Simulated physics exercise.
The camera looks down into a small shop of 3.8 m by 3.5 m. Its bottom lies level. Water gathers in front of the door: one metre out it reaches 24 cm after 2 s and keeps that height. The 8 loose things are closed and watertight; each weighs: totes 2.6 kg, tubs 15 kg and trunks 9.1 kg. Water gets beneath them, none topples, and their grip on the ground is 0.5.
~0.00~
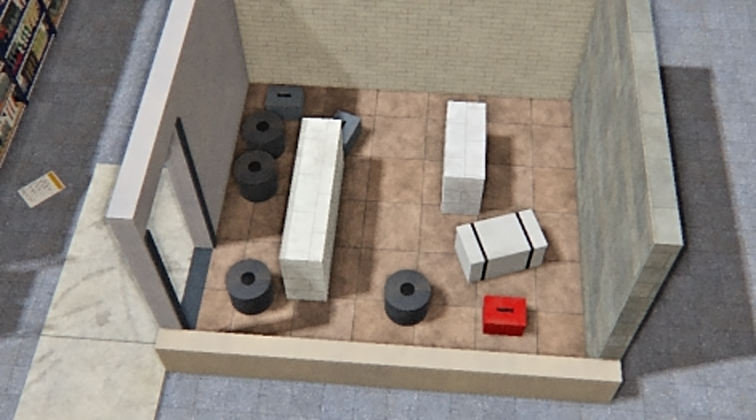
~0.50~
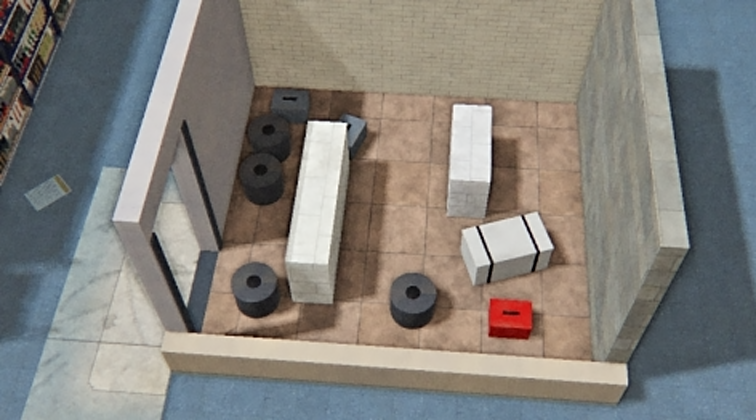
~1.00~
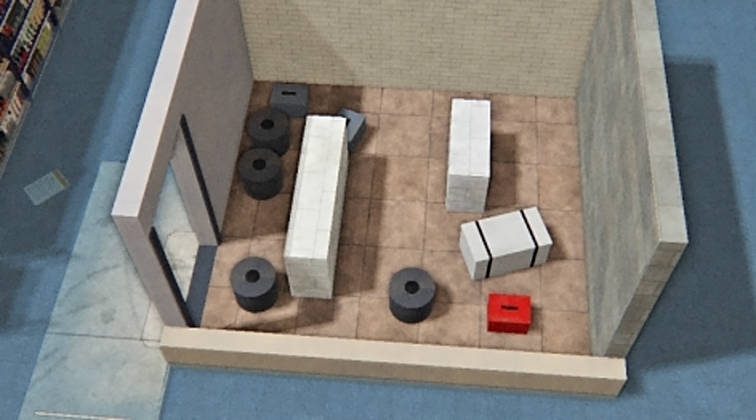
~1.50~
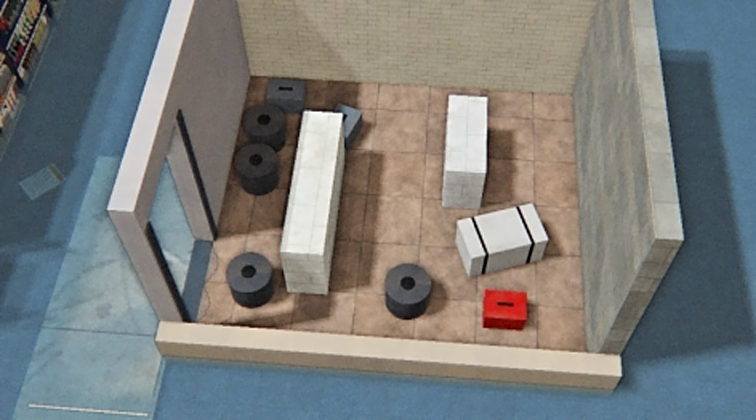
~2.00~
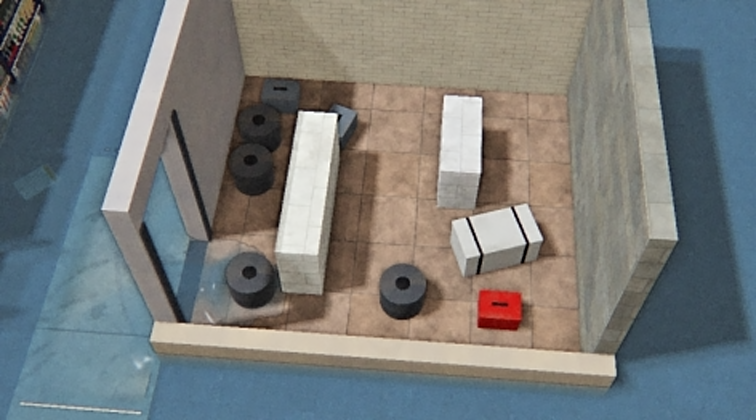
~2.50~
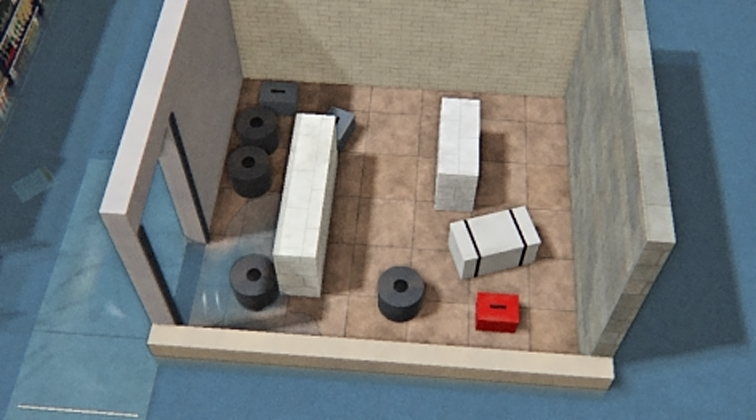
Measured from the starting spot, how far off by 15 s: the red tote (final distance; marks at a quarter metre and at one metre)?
Red tote gets carried off.
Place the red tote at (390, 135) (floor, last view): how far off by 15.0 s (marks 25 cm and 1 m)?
It ends far away.
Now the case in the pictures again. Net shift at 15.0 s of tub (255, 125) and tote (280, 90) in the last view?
In that order: 300 cm, 60 cm.
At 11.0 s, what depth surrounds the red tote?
About 20 cm.
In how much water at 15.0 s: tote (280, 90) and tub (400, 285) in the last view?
About 15 and 17 cm.
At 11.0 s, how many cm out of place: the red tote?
About 200 cm.
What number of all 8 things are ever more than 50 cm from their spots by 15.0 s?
That makes 7.
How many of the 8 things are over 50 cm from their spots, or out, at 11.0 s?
By then 7.
After 3.5 s the red tote is near (498, 307), 0.0 m from its start, aground; 1 afloat.
After 6.8 s the red tote is near (507, 113), 2.4 m from its start, afloat; 6 afloat.
After 11.0 s the red tote is near (500, 134), 2.0 m from its start, afloat; 7 afloat.
After 15.0 s the red tote is near (495, 82), 2.7 m from its start, afloat; 8 afloat.
